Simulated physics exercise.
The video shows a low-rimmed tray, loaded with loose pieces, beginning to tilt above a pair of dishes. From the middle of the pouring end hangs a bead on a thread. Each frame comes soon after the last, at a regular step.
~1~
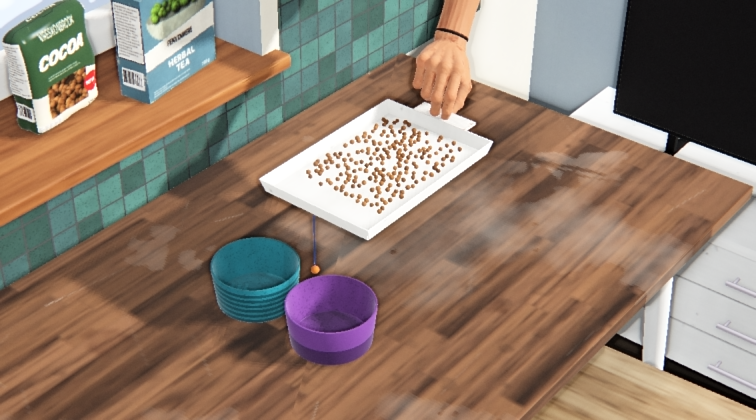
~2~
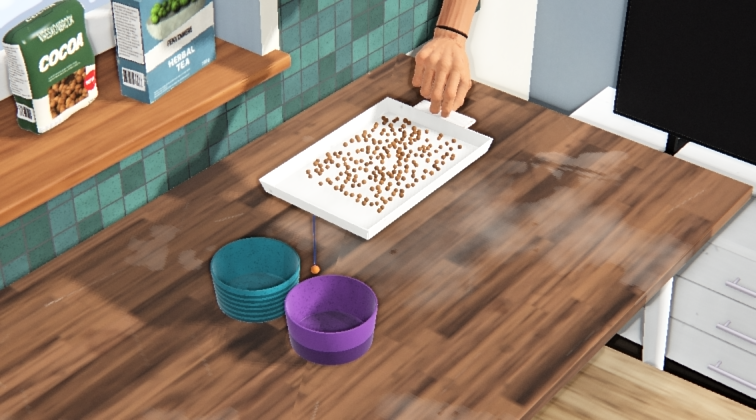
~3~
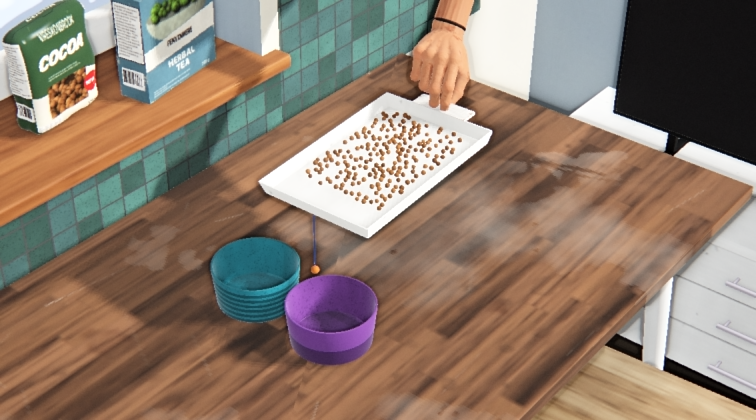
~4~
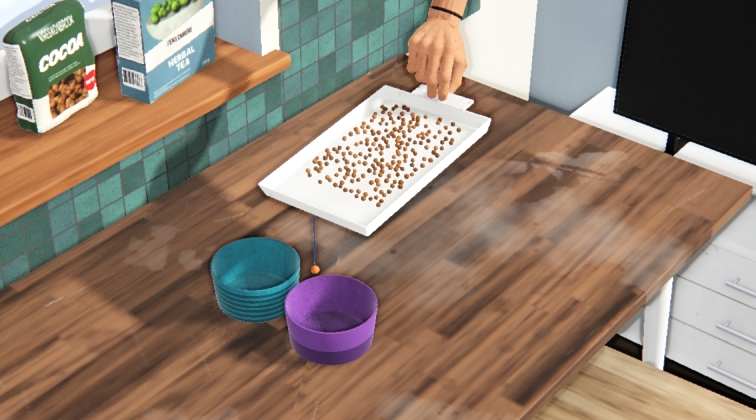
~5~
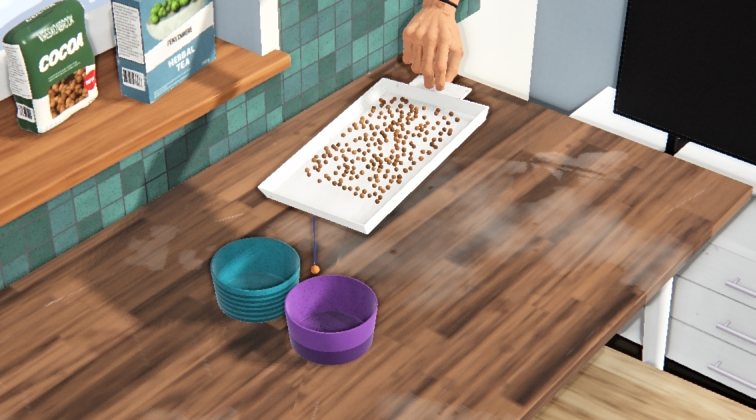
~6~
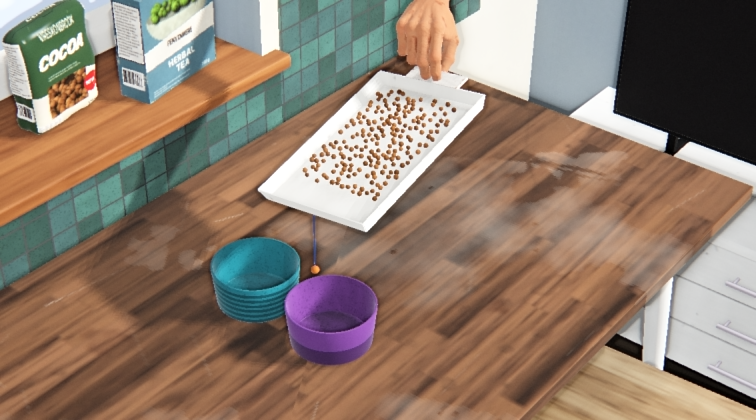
On a wooden kitchen counter, a hand holds a white tray of small brown cereal balls behind a teal bowl and a purple bowl. The hand slowly lifts the handle end, and the tray tilts gradually, its front left corner lowest, while the bowls stay still.
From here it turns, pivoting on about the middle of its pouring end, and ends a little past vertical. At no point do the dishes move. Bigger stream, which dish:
Left.
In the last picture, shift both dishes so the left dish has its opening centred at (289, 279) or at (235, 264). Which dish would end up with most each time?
Results - the dish on the left side first, the dish on the left side second.
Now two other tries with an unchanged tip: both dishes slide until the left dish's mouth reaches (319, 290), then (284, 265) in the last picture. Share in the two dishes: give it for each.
0 and 90 in a hundred, in turn.
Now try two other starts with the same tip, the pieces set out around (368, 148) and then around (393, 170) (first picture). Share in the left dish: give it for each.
You'd see roughly 100 per cent first and roughly 100 per cent second.
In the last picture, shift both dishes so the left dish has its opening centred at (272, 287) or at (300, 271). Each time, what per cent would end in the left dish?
About 20 per cent, then about 60 per cent.
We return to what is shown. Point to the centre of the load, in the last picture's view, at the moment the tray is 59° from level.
Around (284, 195).
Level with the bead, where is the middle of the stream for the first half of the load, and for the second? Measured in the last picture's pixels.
The opening part goes through (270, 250); what follows goes through (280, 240).
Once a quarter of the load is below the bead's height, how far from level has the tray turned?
A tilt of roughly 80°.
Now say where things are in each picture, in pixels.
The first frame shows corners of the pouring end at (266, 179) and (368, 227), level; middle of the load at (383, 158), cereal balls; left dish at (226, 299); right dish at (301, 341); bead on its thread at (315, 270).
The second frame shows corners of the pouring end at (266, 179) and (368, 227), level; middle of the load at (383, 157).
The third frame shows corners of the pouring end at (265, 181) and (367, 226), tipped barely, lowest at the left corner; middle of the load at (383, 154).
The fourth frame shows corners of the pouring end at (264, 183) and (366, 224), tipped a little, lowest at the left corner; middle of the load at (382, 148).
The fifth frame shows corners of the pouring end at (264, 185) and (364, 222), tipped a little, lowest at the left corner; middle of the load at (381, 143).
The sixth frame shows corners of the pouring end at (264, 188) and (362, 220), tipped clearly, lowest at the left corner; middle of the load at (378, 138); left dish at (226, 299); right dish at (301, 341).
Soon after the last picture, tray tipped steeply; most on the tray; a small part in the left dish; a small part in the air.
A little later, tray tipped right over; about a quarter on the tray; about two thirds in the left dish; a small part in the air.
Later still, tray tipped past a quarter turn; all in the left dish.
At rest, tray tipped past a quarter turn; none in the right dish; all in the left dish.
